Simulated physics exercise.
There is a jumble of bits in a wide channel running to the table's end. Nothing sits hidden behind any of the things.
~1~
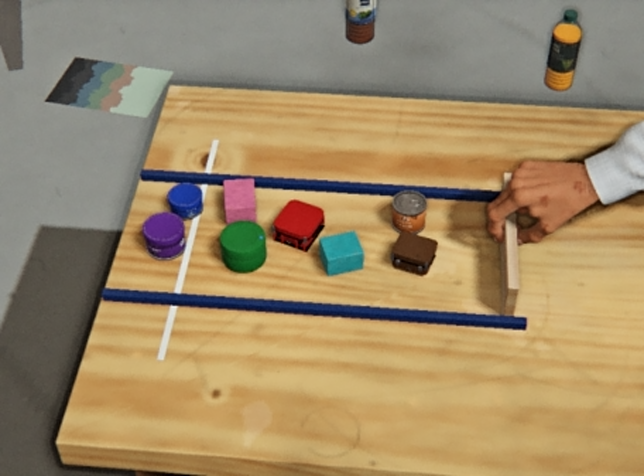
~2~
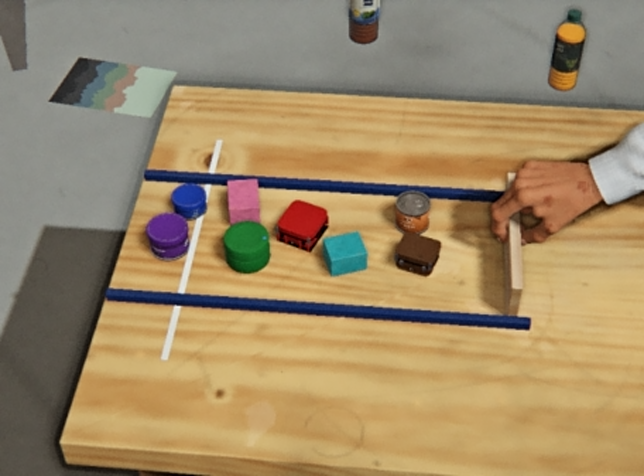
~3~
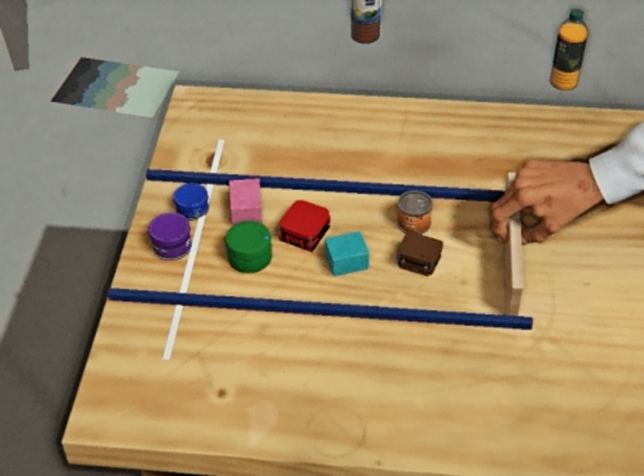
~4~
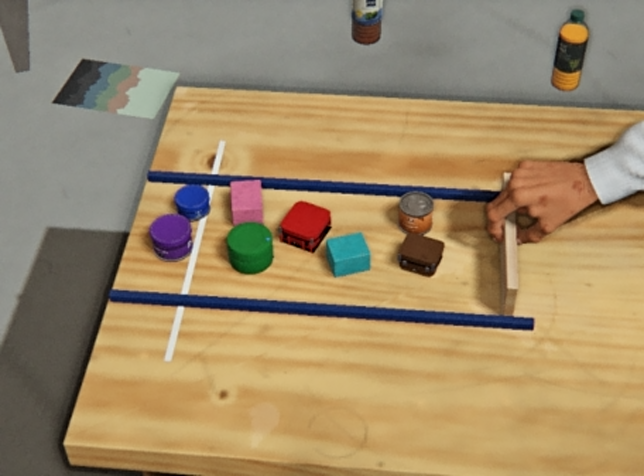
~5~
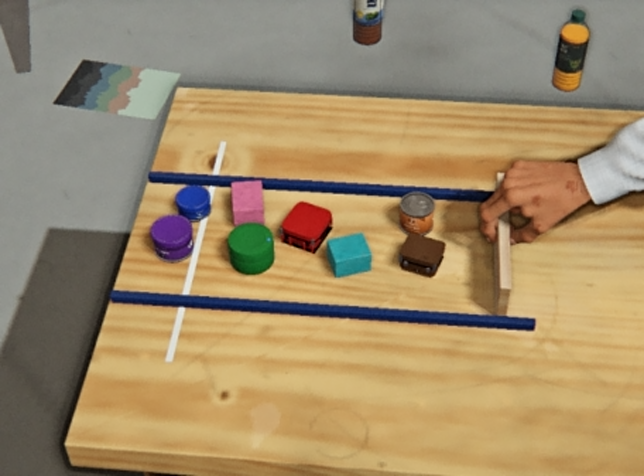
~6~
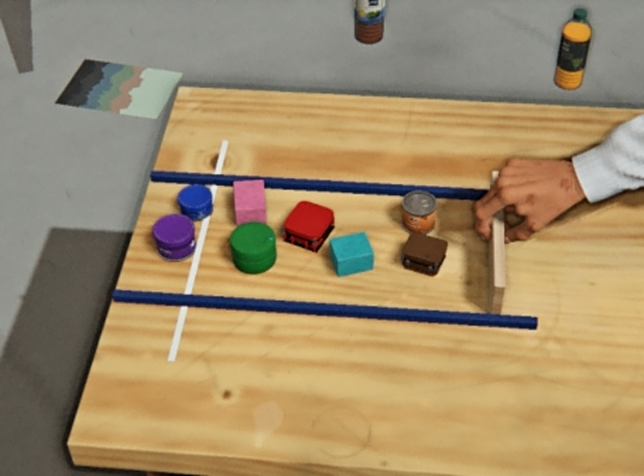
A hand held a wooden board upright at the right of a channel between two blue rails, then slid it slightly left toward the scattered colourful tins and blocks, which stayed still.
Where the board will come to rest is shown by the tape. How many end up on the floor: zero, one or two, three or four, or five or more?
Three or four.
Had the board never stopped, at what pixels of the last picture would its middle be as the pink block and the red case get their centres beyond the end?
The middle sits near (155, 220) for the first and near (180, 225) for the other.
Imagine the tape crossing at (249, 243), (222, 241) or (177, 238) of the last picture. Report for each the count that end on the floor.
1, 2, 5.
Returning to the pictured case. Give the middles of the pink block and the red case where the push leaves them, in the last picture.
Listed in order, first is (182, 191) and the other is (151, 226).
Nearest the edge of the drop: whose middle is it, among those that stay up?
Nearest at the end: The turquoise block.
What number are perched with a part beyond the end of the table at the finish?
Things overhanging at the end: 2.
Soon after, none off yet; purple tin at rest near (175, 238); blue pot at rest near (196, 203); pink block at rest near (250, 203).
Then, none off yet; purple tin at rest near (175, 238); blue pot at rest near (196, 203); pink block moved a little near (238, 195).
Further on, none off yet; purple tin tipped well over near (108, 239); blue pot moved about its own width near (170, 200); pink block moved about its own width near (208, 194).
At rest, the number that fall off is three or four; fallen, green lid, blue pot and purple tin.
